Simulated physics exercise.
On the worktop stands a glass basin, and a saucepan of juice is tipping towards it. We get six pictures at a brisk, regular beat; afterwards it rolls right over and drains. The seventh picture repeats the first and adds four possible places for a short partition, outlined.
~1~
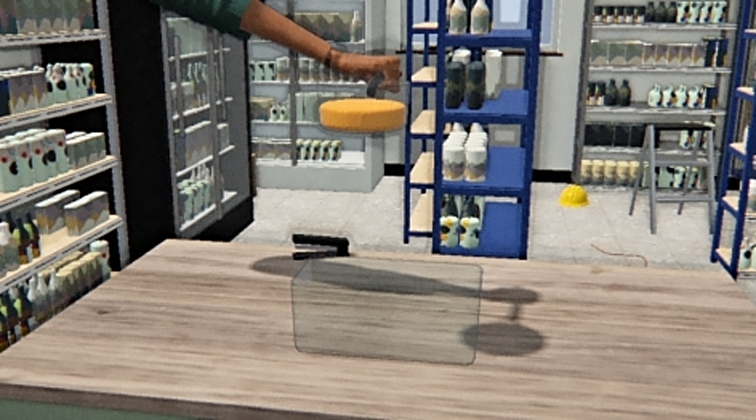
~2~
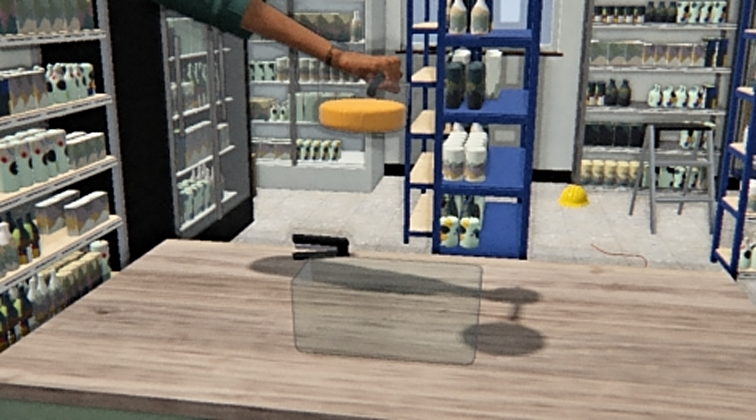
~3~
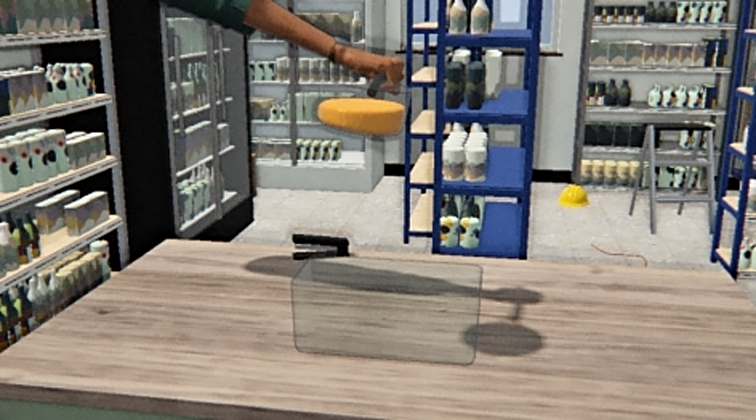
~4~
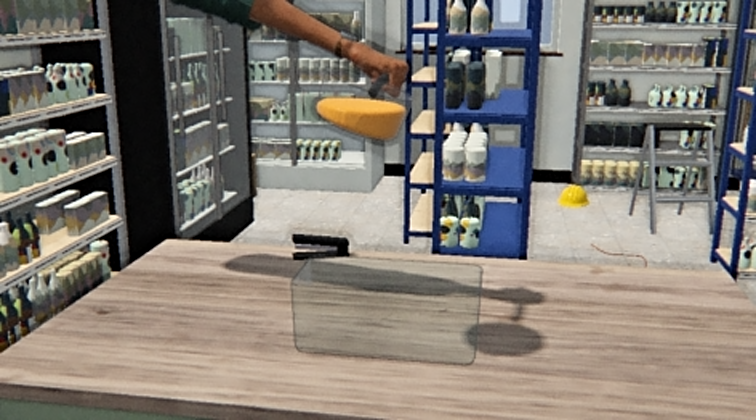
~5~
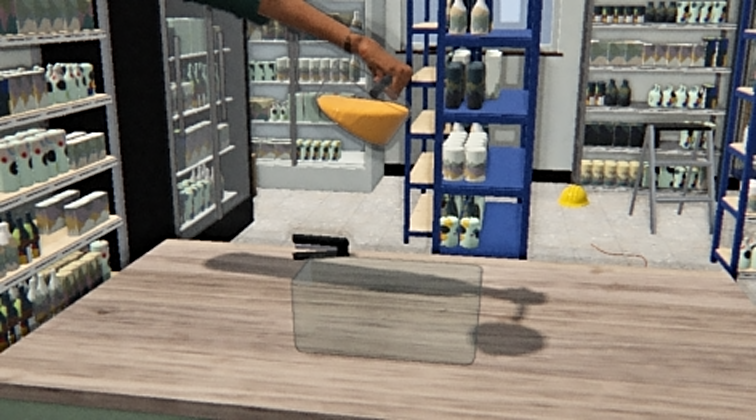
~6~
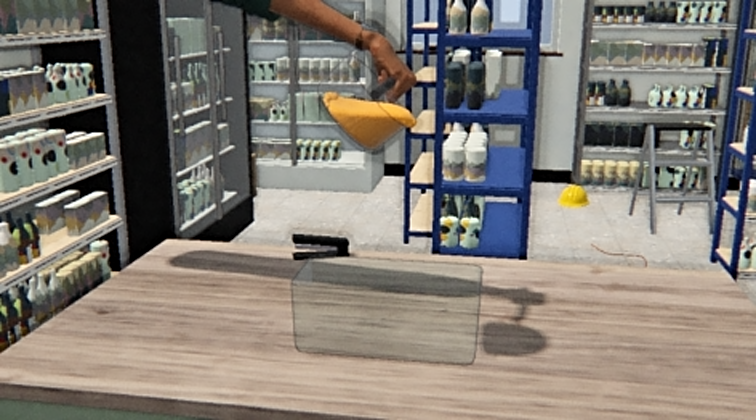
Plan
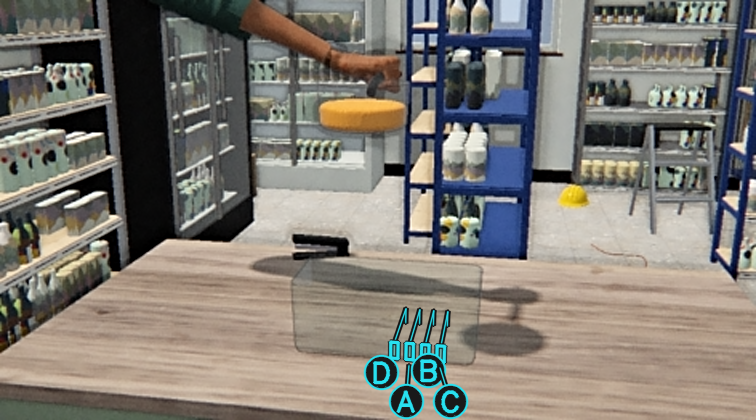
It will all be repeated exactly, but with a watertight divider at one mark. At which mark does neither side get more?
The answer is slot B.
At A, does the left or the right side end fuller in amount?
The right one.
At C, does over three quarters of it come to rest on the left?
No.
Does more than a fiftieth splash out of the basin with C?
Yes, it does.
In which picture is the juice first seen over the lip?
In picture 6.
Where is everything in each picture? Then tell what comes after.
In the first picture, upright, lip at (407, 83); basin from (295, 349) to (475, 364); nothing has left yet.
In the second picture, tipped about 2°, lip at (408, 85); nothing has left yet.
In the third picture, tipped about 9°, lip at (409, 90); nothing has left yet.
In the fourth picture, tipped about 19°, lip at (411, 99); nothing has left yet.
In the fifth picture, tipped about 33°, lip at (411, 111); nothing has left yet.
In the sixth picture, tipped about 48°, lip at (408, 123); juice is over the lip, down to (408, 123).
On the marked copy, A at (409, 365); B at (424, 366); C at (440, 367); D at (393, 363).
Choosing A, about 29 % ends left of the wall and 66 % right of it; 5 % is lost outside.
Choosing B, about 52 % ends left of the wall and 42 % right of it; 6 % is lost outside.
Choosing C, about 69 % ends left of the wall and 25 % right of it; 6 % is lost outside.
Choosing D, about 19 % ends left of the wall and 74 % right of it; 7 % is lost outside.
